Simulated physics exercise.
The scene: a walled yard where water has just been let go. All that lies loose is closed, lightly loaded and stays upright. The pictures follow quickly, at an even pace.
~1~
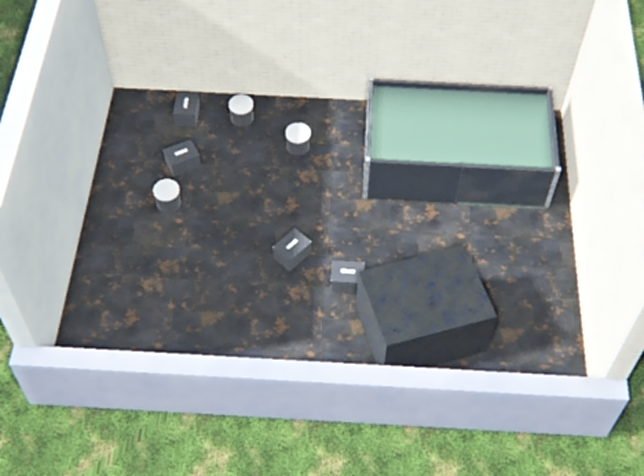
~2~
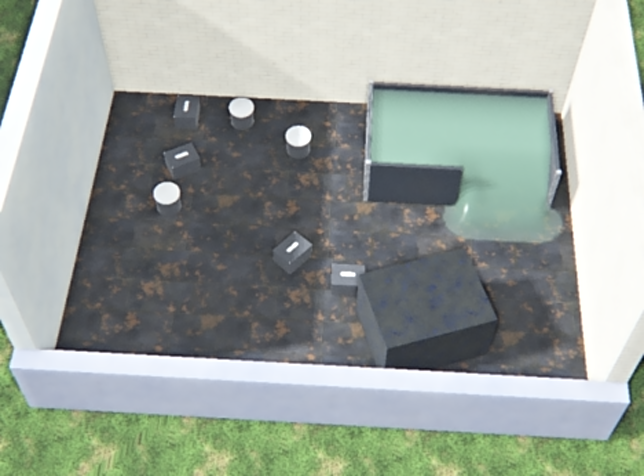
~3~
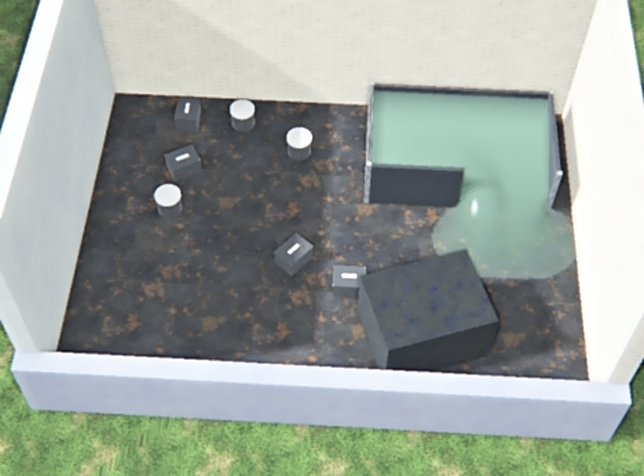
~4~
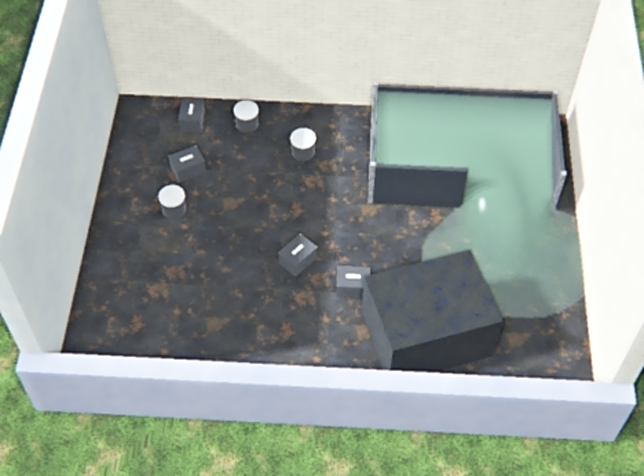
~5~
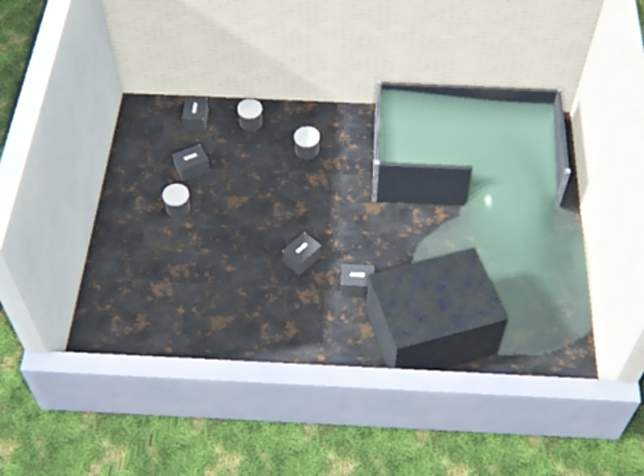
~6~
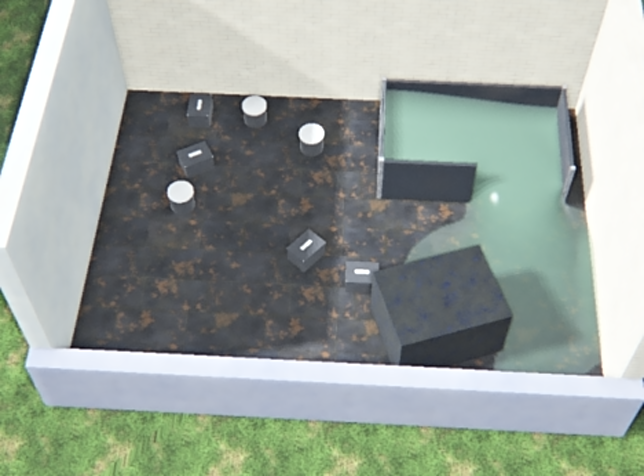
Green water pours from an opened tank and spreads past a large dark block.
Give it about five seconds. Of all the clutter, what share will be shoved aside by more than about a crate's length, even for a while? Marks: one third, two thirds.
That comes to under a third.
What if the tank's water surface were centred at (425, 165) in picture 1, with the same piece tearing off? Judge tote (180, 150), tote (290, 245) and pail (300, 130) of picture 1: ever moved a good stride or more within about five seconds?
One after the other: Not that far, yes, not that far.
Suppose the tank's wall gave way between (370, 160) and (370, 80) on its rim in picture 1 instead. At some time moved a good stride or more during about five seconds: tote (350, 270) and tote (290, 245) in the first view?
In that order: No, less than that.
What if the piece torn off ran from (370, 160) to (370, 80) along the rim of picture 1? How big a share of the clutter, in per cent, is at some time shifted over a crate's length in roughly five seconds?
About 70 per cent.
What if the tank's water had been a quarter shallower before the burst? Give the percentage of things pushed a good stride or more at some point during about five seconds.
I make it 0 per cent.
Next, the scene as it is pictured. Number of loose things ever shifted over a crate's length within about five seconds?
2 of them.
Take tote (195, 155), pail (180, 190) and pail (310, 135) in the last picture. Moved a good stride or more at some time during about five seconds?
In that order: Short of that, never so far, no.
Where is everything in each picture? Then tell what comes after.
In the first picture, a pail at (298, 132) rests on the ground; a tote at (348, 272), on the bottom; 0 of 7 have shifted.
In the second picture, a pail at (298, 136), on the bottom; a tote at (348, 275) rests on the ground; 0 of 7 have shifted.
In the third picture, a pail at (299, 137) rests on the ground; a tote at (349, 276), on the bottom; 0 of 7 have shifted.
In the fourth picture, a pail at (303, 138), on the bottom; a tote at (353, 277), on the bottom; 0 of 7 have shifted.
In the fifth picture, a pail at (307, 136), on the bottom; a tote at (358, 275) rests on the ground; 0 of 7 have shifted.
In the sixth picture, a pail at (311, 133), on the bottom; a tote at (362, 272), on the bottom; 0 of 7 have shifted.
A moment on, 0 of 7 are well off their spots; 0 afloat.
Next, 0 of 7 are well off their spots; 0 afloat.
Later, 0 of 7 are well off their spots; 0 afloat.
In the end, 2 of 7 are well off their spots, and 2 have been at some point; 0 afloat.
